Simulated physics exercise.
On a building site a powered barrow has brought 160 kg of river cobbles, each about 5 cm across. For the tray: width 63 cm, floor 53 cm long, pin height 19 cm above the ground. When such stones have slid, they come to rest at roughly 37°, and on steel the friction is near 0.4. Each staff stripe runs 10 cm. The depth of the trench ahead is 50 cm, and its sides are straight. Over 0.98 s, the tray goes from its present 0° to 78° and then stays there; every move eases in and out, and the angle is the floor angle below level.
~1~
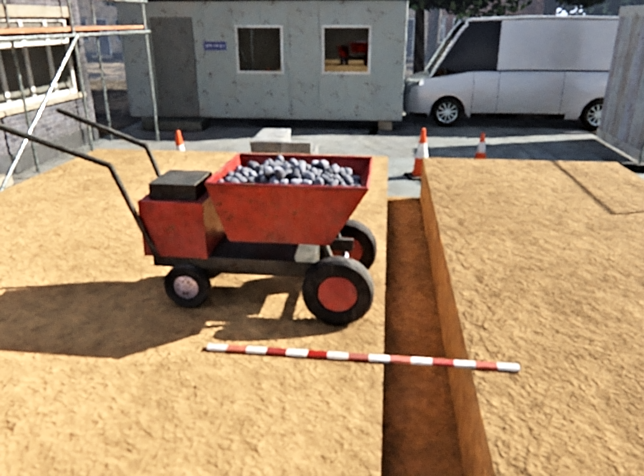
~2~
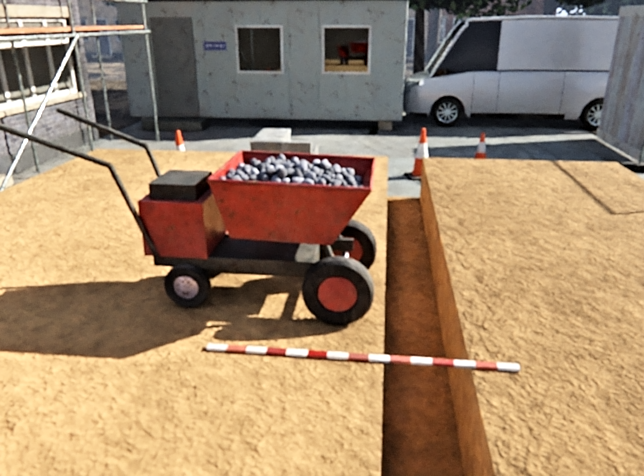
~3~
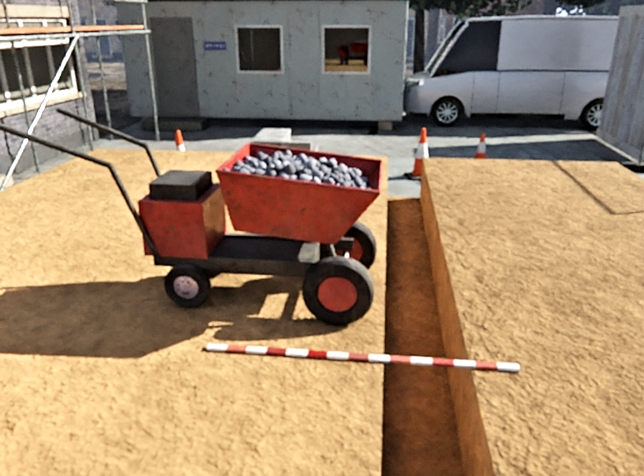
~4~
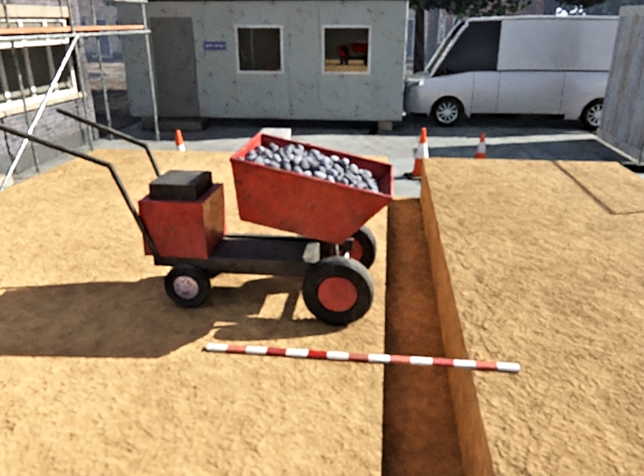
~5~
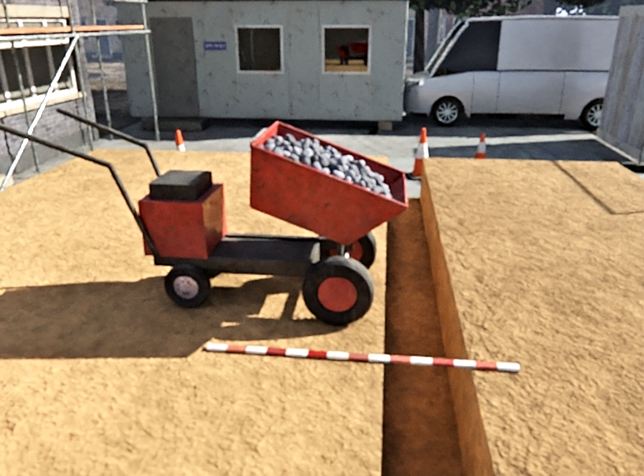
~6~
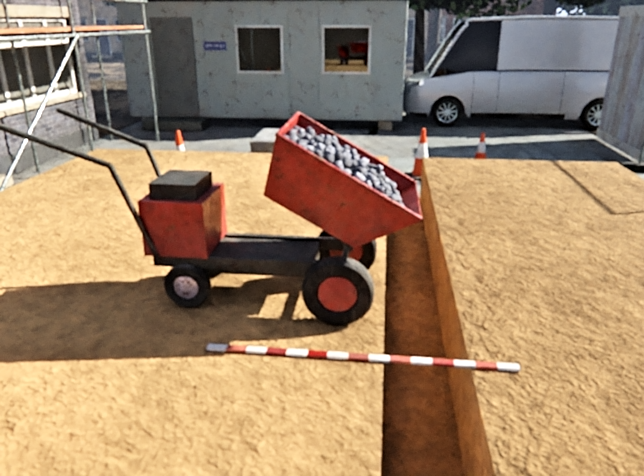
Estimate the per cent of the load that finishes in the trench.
Roughly 27 percent.
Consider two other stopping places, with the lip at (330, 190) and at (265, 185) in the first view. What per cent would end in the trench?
Roughly 65 in a hundred, then 85 in a hundred.
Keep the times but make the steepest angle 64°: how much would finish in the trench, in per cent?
It comes out at about 20 percent.
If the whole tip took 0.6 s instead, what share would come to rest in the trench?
About 15 percent, I'd say.
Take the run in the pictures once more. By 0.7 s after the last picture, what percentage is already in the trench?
Approx. 0 % of the load.
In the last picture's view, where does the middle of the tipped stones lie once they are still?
Around (497, 302).
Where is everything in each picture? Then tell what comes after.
In the first picture, the tray is at 0°, its lip at (368, 189); the top of the load is at (290, 166).
In the second picture, the tray is at 2°, its lip at (371, 190); the top of the load is at (288, 164).
In the third picture, the tray is at 6°, its lip at (380, 193); the top of the load is at (282, 159).
In the fourth picture, the tray is at 12°, its lip at (392, 199); the top of the load is at (286, 151).
The fifth picture shows lip at (407, 208), floor tilted 20°, highest stones at (288, 143).
The sixth picture shows lip at (422, 220), floor tilted 30°, highest stones at (301, 134).
Then, 0.3 s after the last picture the floor is at 66°, 100 % in the tray; the foremost stones are at (463, 252).
Then, 0.7 s after the last picture the floor is at 78°, 49 % in the tray, 1 % in the trench, 49 % past the trench; the foremost stones are at (561, 304).
Then, 1.0 s after the last picture the floor is at 78°, 20 % in the tray, 8 % in the trench, 72 % past the trench; the foremost stones are past the picture's edge.
Then, 3.0 s after the last picture the floor is at 78°, 0 % in the tray, 27 % in the trench, 73 % past the trench; the foremost stones are past the picture's edge.
